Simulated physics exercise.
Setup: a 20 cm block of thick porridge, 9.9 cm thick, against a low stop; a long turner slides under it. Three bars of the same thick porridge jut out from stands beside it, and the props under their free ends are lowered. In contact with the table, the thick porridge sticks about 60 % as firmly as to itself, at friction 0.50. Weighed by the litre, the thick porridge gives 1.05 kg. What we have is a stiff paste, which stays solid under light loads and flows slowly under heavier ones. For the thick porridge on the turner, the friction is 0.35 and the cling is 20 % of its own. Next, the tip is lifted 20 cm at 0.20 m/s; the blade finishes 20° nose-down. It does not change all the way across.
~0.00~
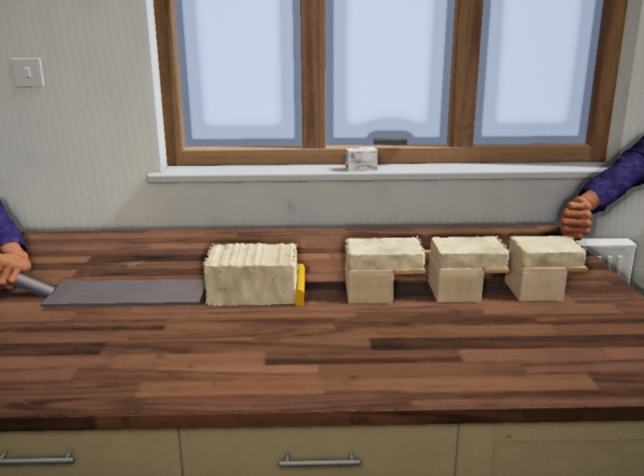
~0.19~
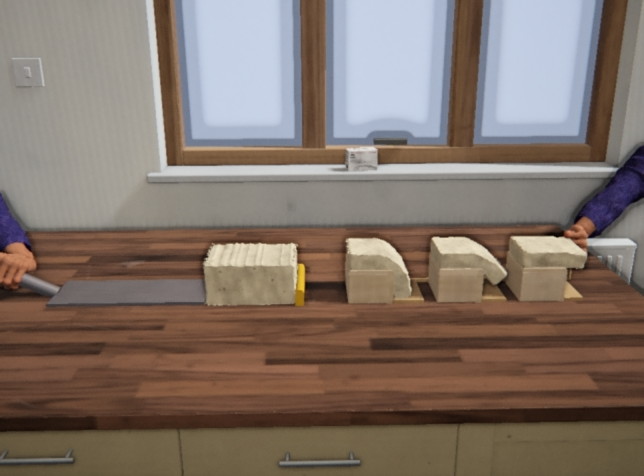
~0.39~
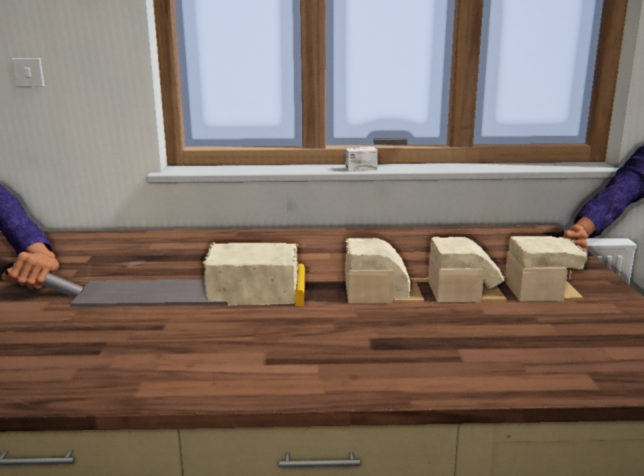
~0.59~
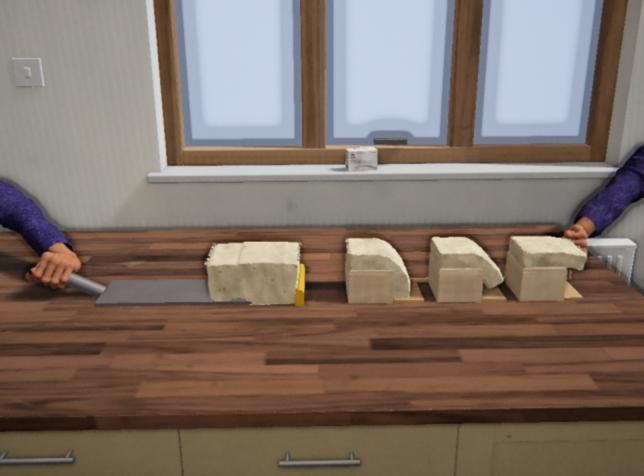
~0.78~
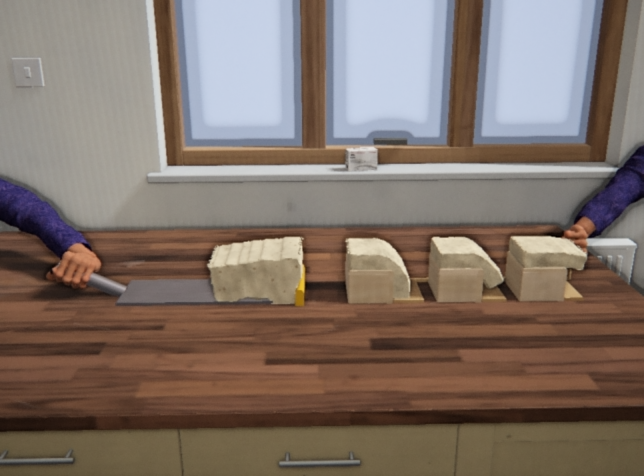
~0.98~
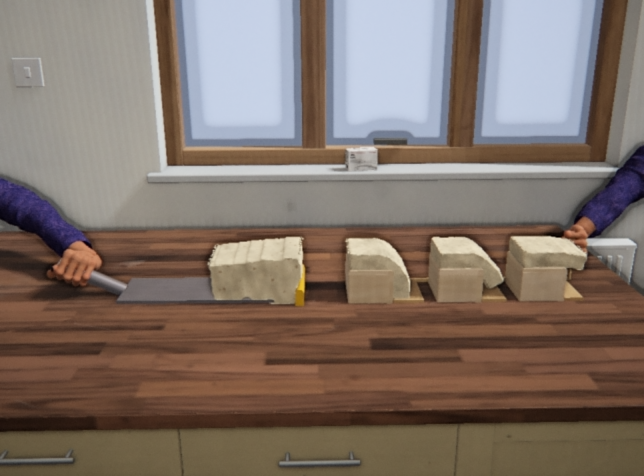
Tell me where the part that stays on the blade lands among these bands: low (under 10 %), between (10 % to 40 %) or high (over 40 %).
It lands in the band low.
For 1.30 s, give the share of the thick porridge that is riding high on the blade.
25 %.
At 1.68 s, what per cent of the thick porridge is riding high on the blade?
It's some 60 percent by my reckoning.
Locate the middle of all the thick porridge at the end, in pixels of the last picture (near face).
Estimated pixel: (332, 289).
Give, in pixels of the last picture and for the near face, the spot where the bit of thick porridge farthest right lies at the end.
Roughly at (404, 296).
By 1.30 s, the tip is 6.9 cm up.
By 1.68 s, the tip is 14 cm up.
By 2.06 s, the tip is 20 cm up and 40 % is riding high on the blade.
By 2.44 s, the tip is 20 cm up and 0 % is riding high on the blade.
By 2.90 s, at the end, the tip is 20 cm up and 0 % is riding high on the blade.
